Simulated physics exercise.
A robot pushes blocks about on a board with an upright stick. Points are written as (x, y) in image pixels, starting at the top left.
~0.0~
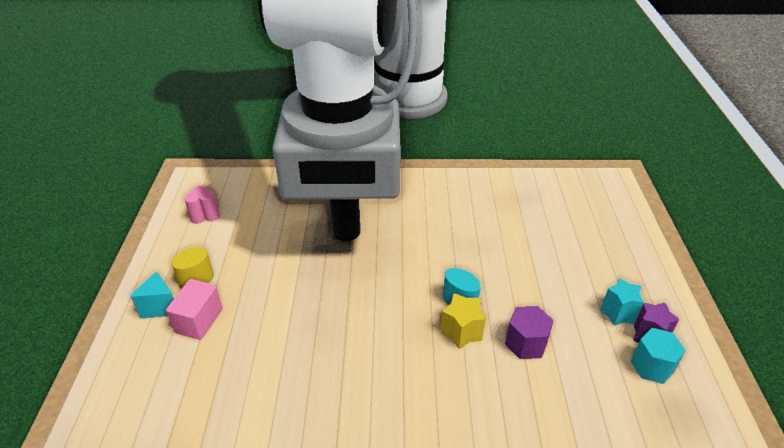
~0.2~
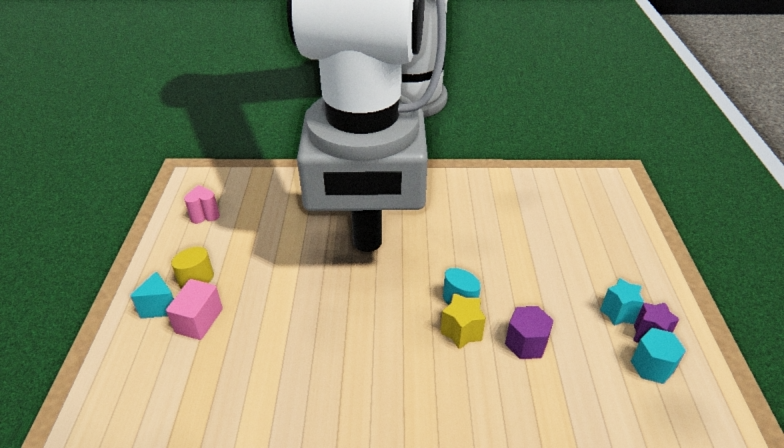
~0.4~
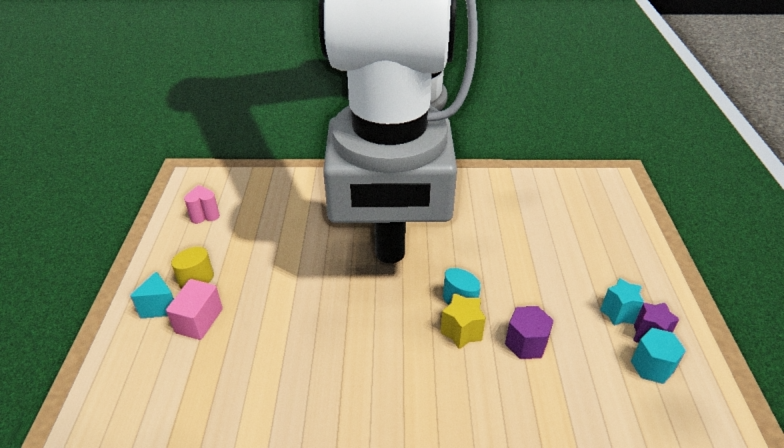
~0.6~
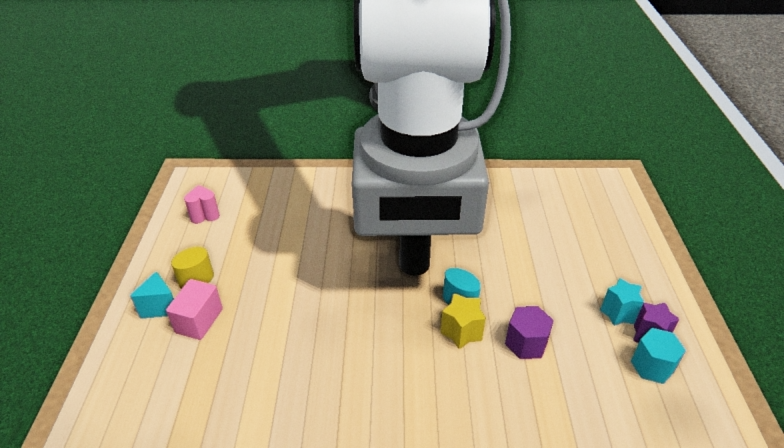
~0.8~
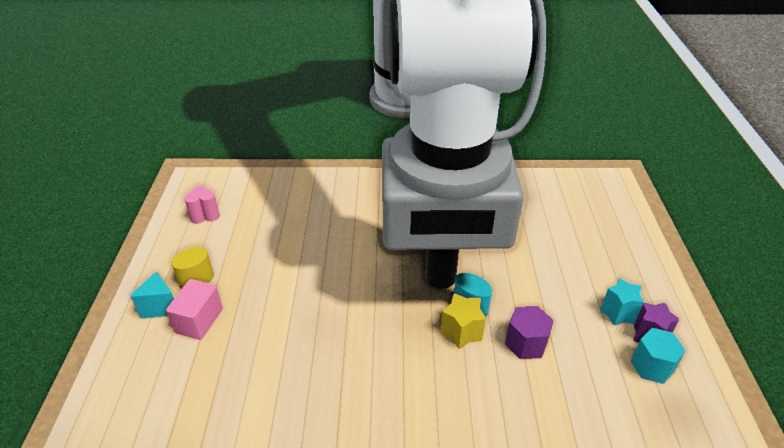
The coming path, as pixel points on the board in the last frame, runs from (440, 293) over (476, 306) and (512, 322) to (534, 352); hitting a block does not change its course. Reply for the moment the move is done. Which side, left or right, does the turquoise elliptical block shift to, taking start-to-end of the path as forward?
To the path's left.
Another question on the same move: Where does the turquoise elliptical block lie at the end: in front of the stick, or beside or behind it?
At that point it is off to one side or behind.
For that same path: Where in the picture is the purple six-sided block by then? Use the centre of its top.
At the end it should sit near (575, 349).
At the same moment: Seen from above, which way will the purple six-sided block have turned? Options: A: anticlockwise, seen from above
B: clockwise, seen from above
Choice B: Clockwise, seen from above.
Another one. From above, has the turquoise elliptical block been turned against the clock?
I believe so.
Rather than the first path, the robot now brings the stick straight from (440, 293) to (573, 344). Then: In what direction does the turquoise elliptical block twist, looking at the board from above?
It rotates counterclockwise.
What follows on the original path. One third of the way, stick at (479, 291); turquoise elliptical block at (513, 298); purple six-sided block at (541, 327), turned 15° clockwise.
Two thirds of the way, stick at (515, 307); turquoise elliptical block at (555, 308), turned 15° anticlockwise; purple six-sided block at (561, 336), turned 80° clockwise.
At the end, stick at (538, 337); yellow star-shaped block unmoved; turquoise elliptical block at (567, 311), turned 25° anticlockwise; purple six-sided block at (575, 349), turned 65° clockwise.
